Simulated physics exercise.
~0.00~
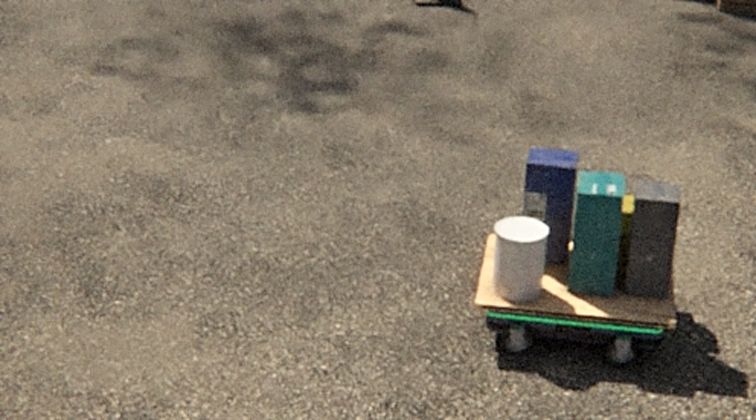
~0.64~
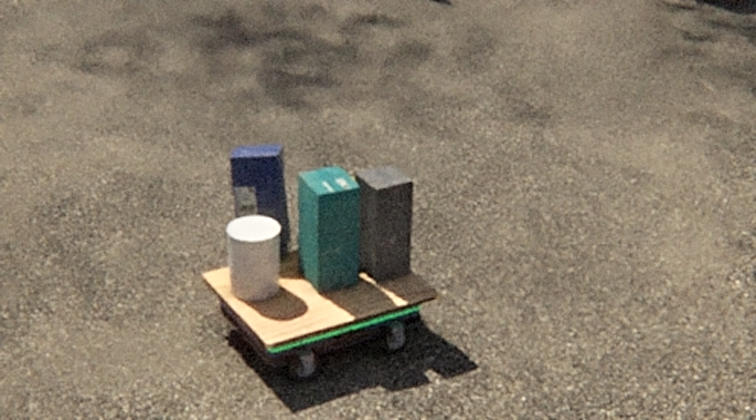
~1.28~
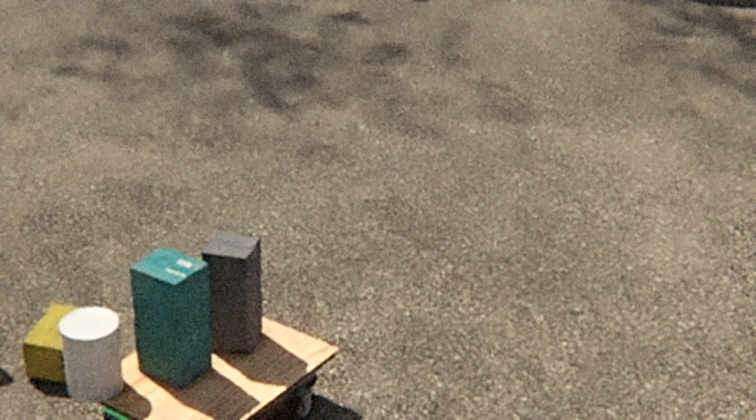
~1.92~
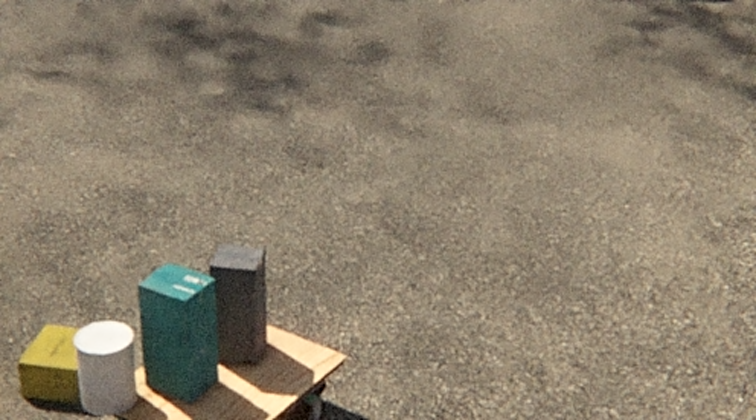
In the video, a flat cart carrying several boxes and a white pail moves left across pavement while turning, and the blue box leans, then drops from sight. The cart ends at the lower left, with the turquoise and grey boxes upright and the yellow box tipped over beside the upright pail.
